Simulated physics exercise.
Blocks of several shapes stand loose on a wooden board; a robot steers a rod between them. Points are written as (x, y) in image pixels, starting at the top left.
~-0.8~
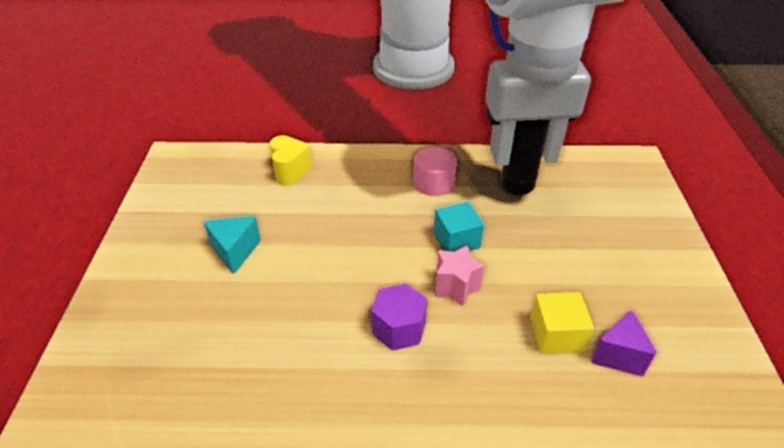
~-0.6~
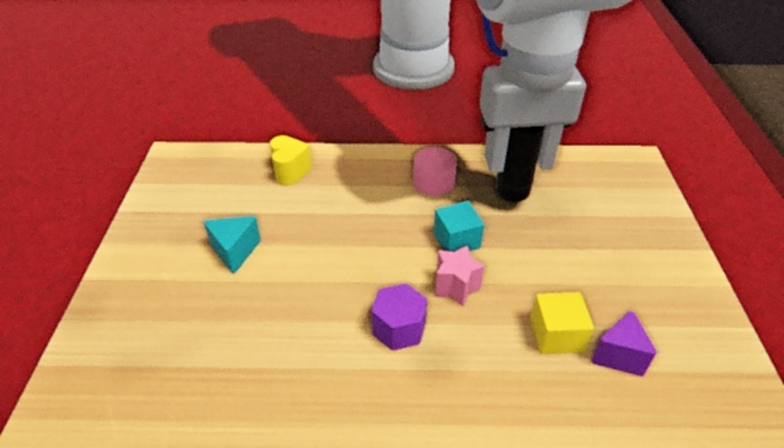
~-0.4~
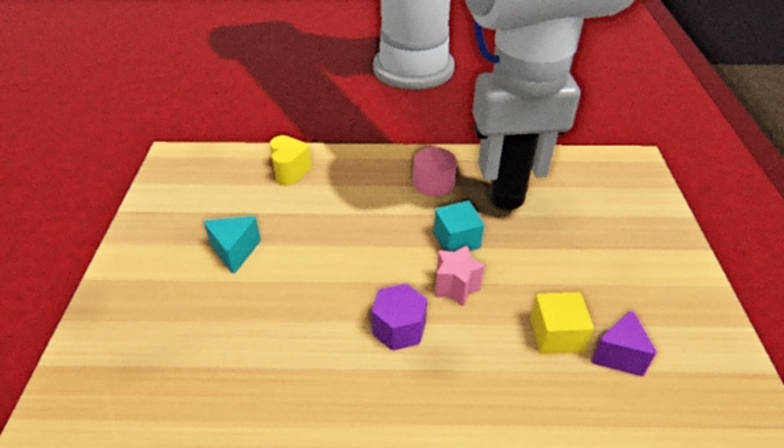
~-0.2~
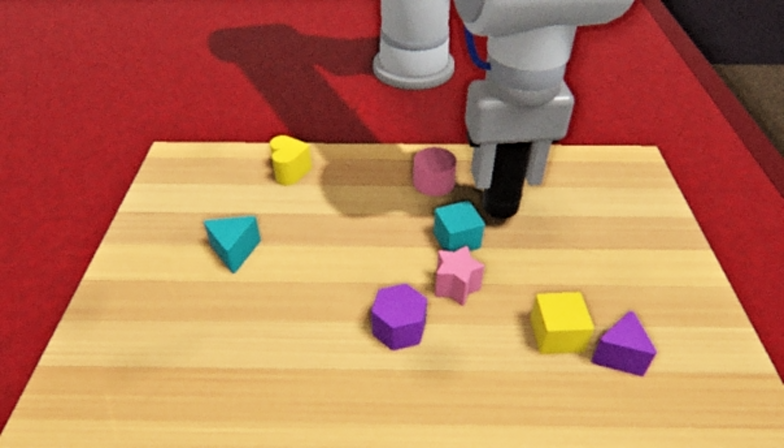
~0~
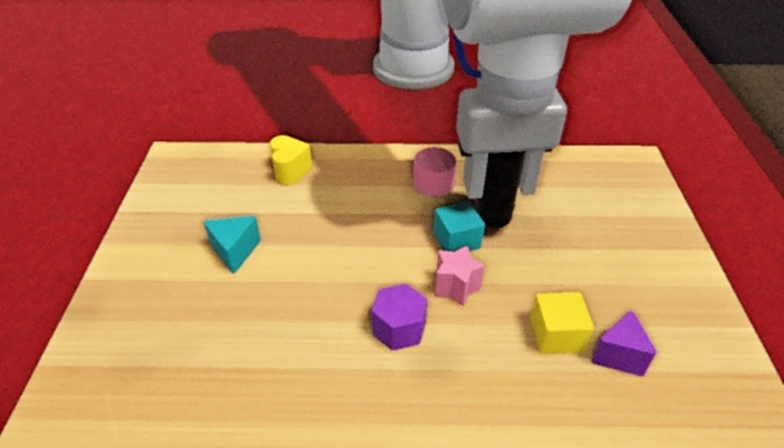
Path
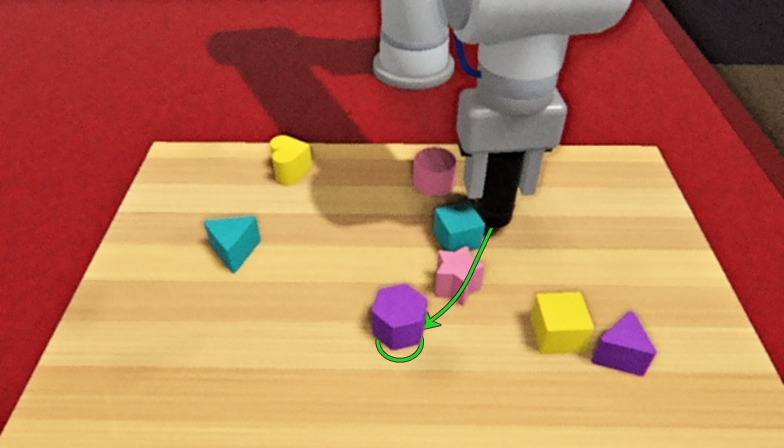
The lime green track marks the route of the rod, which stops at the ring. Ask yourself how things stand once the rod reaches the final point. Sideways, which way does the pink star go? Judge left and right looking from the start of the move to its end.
To the path's left.
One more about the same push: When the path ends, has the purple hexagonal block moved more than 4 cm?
Answer: Yes.
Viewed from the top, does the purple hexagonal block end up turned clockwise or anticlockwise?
It ends up turned clockwise.
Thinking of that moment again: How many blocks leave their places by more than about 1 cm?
I expect three or more blocks to move.
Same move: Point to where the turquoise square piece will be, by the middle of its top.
Most likely (441, 226).
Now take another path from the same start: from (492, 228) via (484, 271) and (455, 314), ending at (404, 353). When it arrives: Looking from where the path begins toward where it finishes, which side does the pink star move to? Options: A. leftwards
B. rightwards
The answer is B.
The drawn path runs from (492, 228) by way of (464, 287) to (400, 341).
What follows on the original path. One third of the way, rod at (476, 255); pink star at (455, 269); turquoise square piece at (441, 226), turned 40° clockwise.
Two thirds of the way, rod at (449, 296); purple hexagonal block at (383, 323), turned 40° clockwise; pink star at (435, 313), turned 30° anticlockwise; turquoise square piece at (441, 226), turned 40° clockwise.
At the end, rod at (400, 331); purple hexagonal block at (359, 343), turned 80° clockwise; pink star at (417, 351), turned 80° anticlockwise; turquoise square piece at (441, 226), turned 40° clockwise; yellow square piece not moved.
